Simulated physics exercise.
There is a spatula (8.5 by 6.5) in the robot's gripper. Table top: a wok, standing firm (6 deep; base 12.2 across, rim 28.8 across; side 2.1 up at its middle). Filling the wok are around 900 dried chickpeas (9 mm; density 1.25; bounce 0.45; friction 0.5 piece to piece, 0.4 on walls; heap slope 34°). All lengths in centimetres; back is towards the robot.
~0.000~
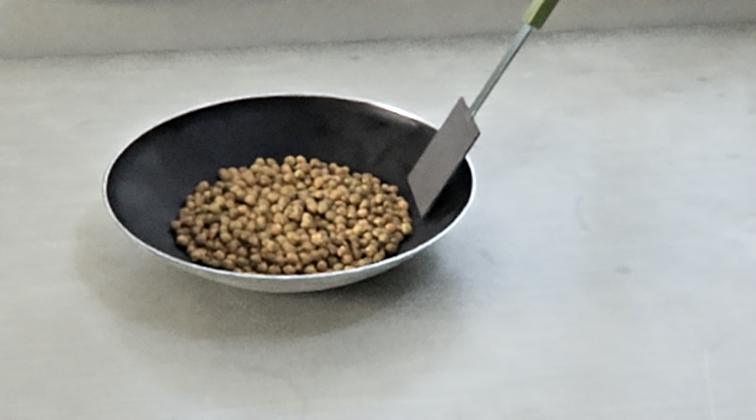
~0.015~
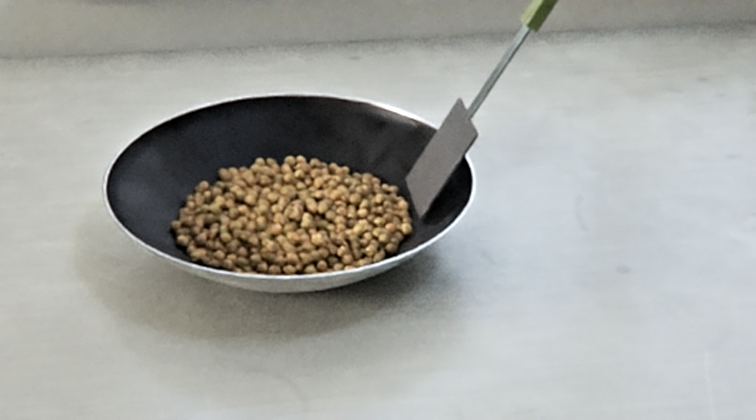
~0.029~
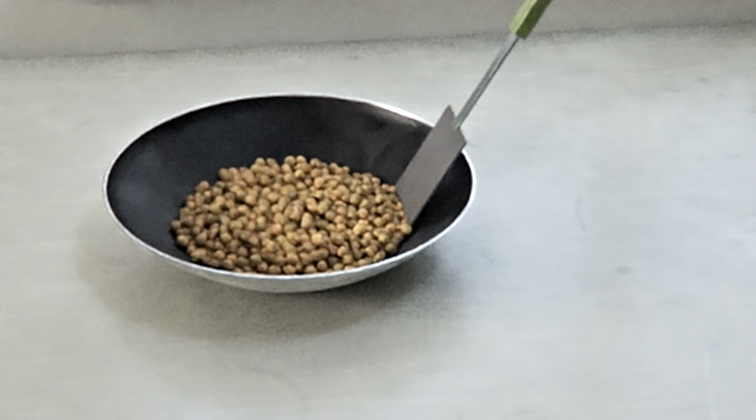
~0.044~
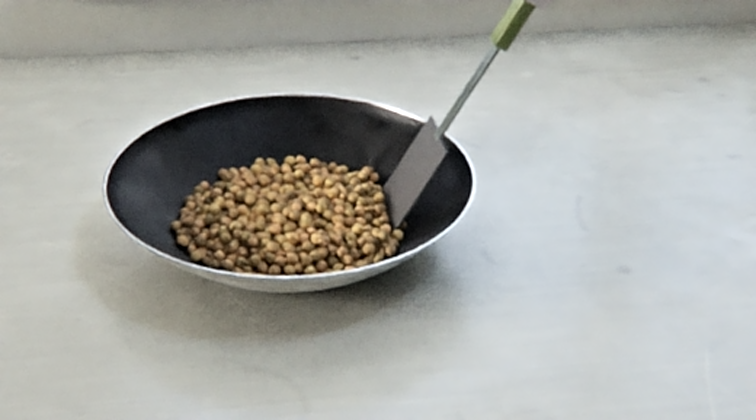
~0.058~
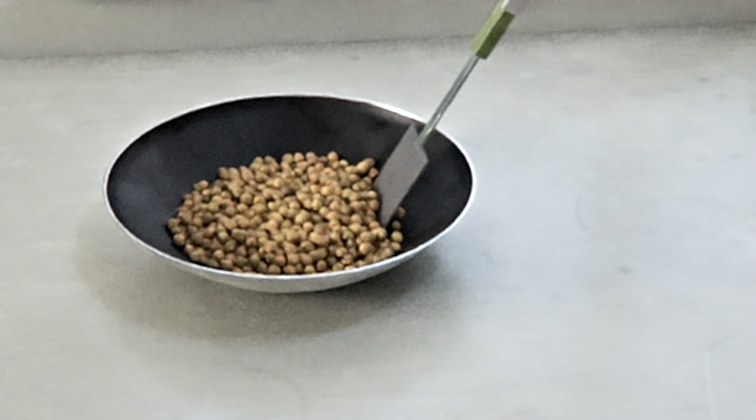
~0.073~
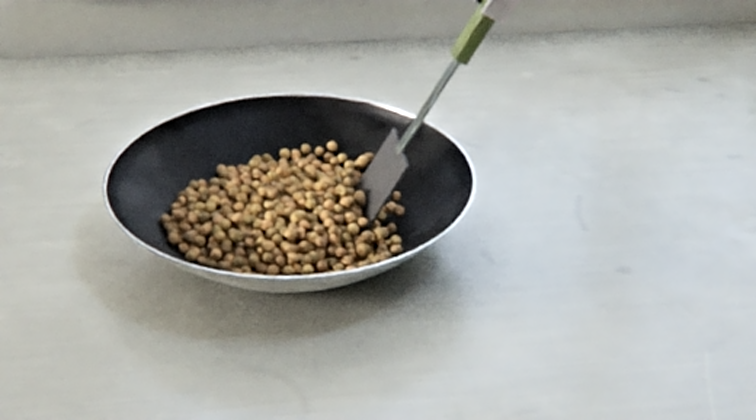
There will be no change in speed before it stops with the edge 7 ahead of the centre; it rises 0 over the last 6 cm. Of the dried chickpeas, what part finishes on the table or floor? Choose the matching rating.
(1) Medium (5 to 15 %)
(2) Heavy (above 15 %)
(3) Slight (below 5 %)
(1) Medium (5 to 15 %).
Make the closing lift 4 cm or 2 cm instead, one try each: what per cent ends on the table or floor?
About 15 and 10 per cent.
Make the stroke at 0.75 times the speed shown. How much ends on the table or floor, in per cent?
Something close to 0 per cent ends up on the table or floor.
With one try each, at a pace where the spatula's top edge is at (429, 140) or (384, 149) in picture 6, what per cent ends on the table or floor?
Roughly 0 per cent, then roughly 15 per cent.
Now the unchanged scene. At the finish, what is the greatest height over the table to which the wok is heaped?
It reaches about 6.5 cm.
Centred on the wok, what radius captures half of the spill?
I reckon close to 22 centimetres.
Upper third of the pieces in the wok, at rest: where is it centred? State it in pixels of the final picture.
I'd put it close to (172, 203).
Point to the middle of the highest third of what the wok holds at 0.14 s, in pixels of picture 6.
Centre: Approx. (232, 201) in the last view.
After 0.11 s, sloping 60°, highest piece 6 above the table; 900 in the wok.
After 0.14 s, sloping 60°, highest piece 6 above the table; 900 in the wok.
After 0.36 s, sloping 60°, highest piece 7 above the table; 826 in the wok, 49 on the table or floor, 25 on the blade or in flight.
After 1.41 s, sloping 60°, highest piece 6 above the table; 823 in the wok, 77 on the table or floor.
In the end, 823 in the wok, 77 on the table or floor. That is 9 % on the table or floor.
